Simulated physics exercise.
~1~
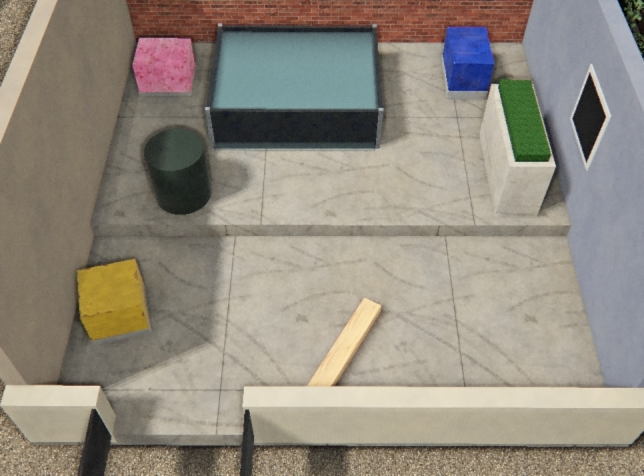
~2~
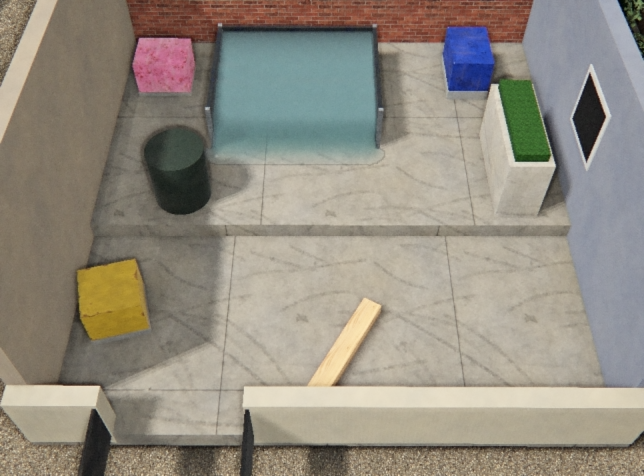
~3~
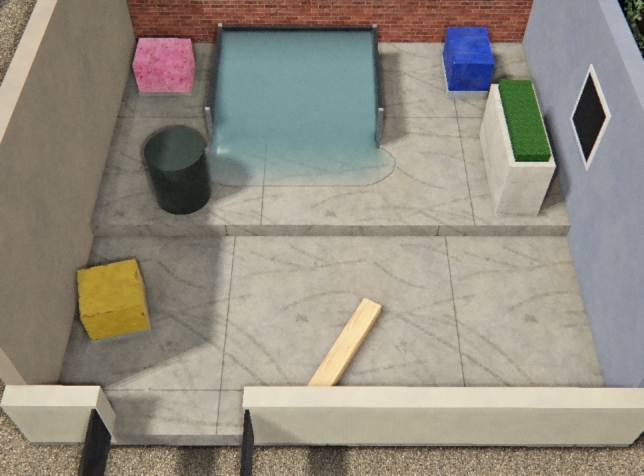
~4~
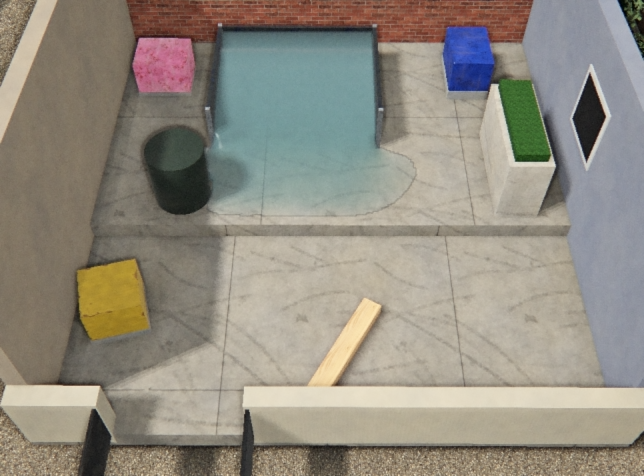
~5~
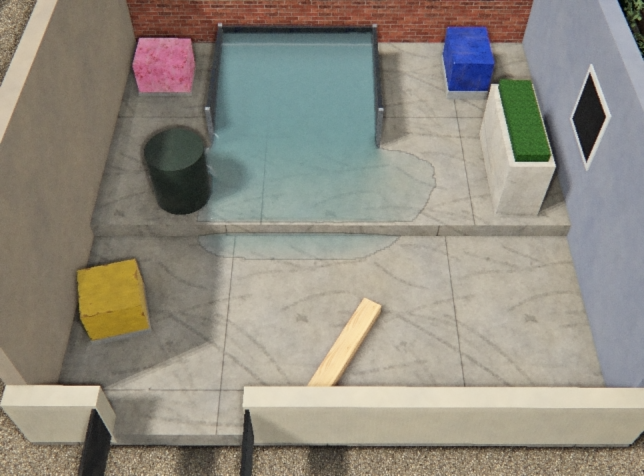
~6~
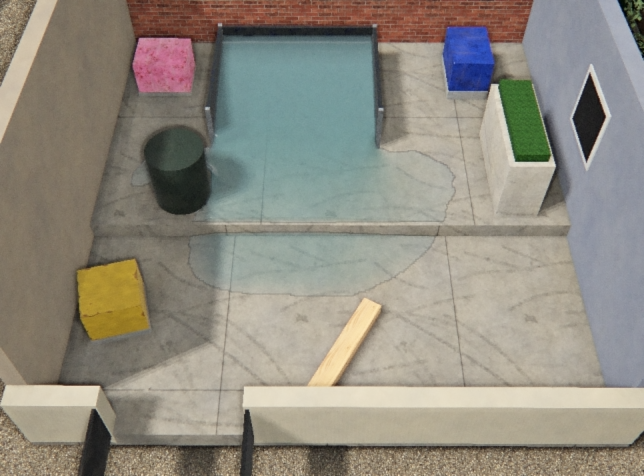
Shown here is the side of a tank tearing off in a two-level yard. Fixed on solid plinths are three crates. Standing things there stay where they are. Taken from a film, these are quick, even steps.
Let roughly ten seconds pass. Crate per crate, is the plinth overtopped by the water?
Pink crate - not overtopped, blue crate - not overtopped, yellow crate - overtopped.
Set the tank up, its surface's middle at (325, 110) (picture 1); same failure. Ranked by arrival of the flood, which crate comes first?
The crate marked yellow.
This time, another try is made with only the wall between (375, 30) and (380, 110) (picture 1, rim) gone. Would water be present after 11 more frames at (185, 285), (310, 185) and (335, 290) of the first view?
So it's nothing at the first, nothing at the second and nothing at the third.
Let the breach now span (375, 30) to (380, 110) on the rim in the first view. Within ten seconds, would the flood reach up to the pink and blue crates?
So the pink crate goes wet while the blue crate goes wet.
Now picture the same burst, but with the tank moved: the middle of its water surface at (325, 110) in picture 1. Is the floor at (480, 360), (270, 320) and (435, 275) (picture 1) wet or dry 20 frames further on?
As listed: Under water, awash, covered.
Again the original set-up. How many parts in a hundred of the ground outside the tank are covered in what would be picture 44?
The answer is around 70 per cent.
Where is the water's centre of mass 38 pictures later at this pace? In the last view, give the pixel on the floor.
The centre of mass sits at about (324, 276).
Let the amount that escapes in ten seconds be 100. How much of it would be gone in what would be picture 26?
By my reckoning, 45 %.
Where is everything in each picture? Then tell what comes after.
In the first frame, still water in the tank at (296, 70).
In the second frame, water pours out at (295, 133) and has run to (381, 151).
In the third frame, the front is at a hidden place, out from the gap at (295, 136).
In the fourth frame, water pours out at (295, 137) and has run to a hidden place.
In the fifth frame, the front is at (403, 222), out from the gap at (295, 138).
In the sixth frame, water pours out at (295, 138) and has run to (353, 289).
A moment on, water covers 45 % of the floor; the pink crate not reached, the blue crate not reached, the yellow crate water round its plinth.
Next, water covers 60 % of the floor; the pink crate not reached, the blue crate not reached, the yellow crate water round its plinth.
Then, water covers 65 % of the floor; the pink crate water round its plinth, the blue crate not reached, the yellow crate water round its plinth.
Later, water covers 70 % of the floor; the pink crate water round its plinth, the blue crate not reached, the yellow crate water round its plinth.
In the end, water covers 70 % of the floor; the pink crate stayed above the water, the blue crate stayed above the water, the yellow crate was topped.
